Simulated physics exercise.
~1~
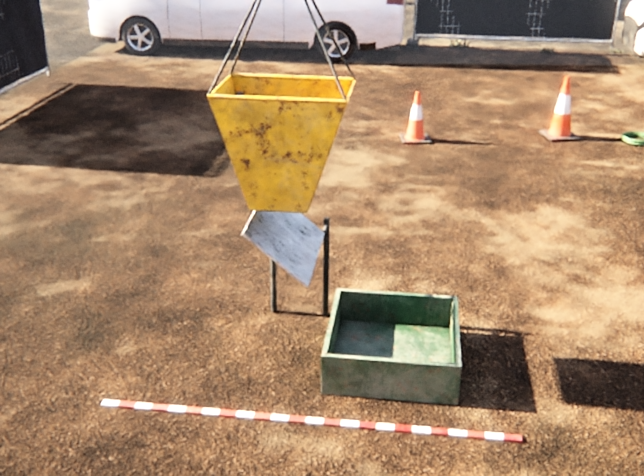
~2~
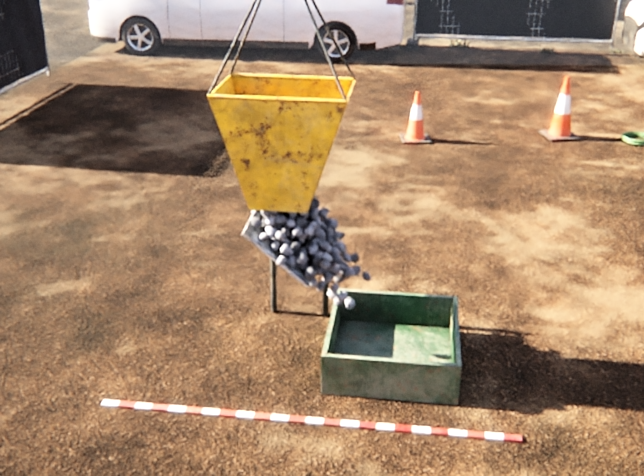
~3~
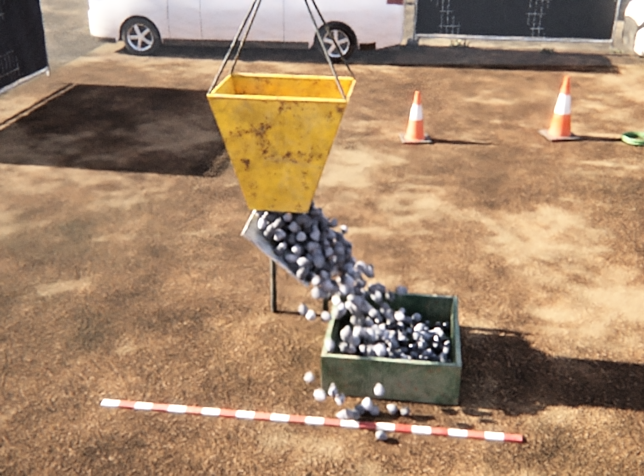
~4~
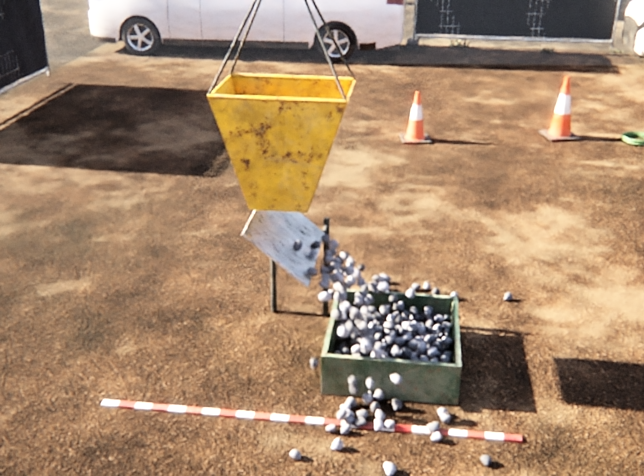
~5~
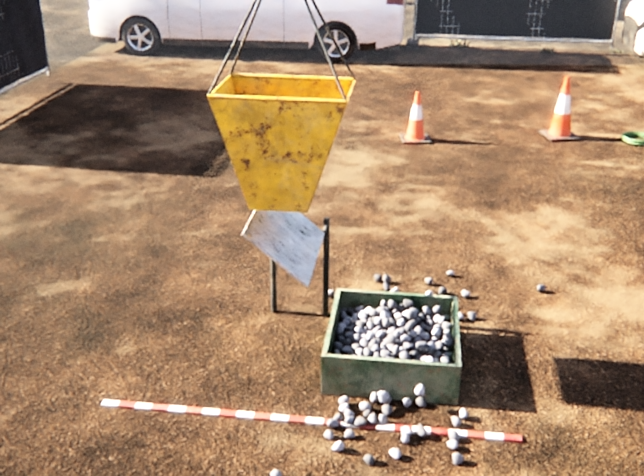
Smooth grey stones, hidden at first, pour from the bottom of a yellow hopper hanging by cables above a sloping steel plate in a sunlit dirt yard. They slide down the plate to the right and tumble toward an open green bin behind a red and white striped staff. The bin fills quickly while some stones spill over or miss it, dropping in front and scattering. The flow thins to a few stragglers, then the plate is bare. At the end most of the stones lie heaped in the bin, with others strewn around it and the staff.
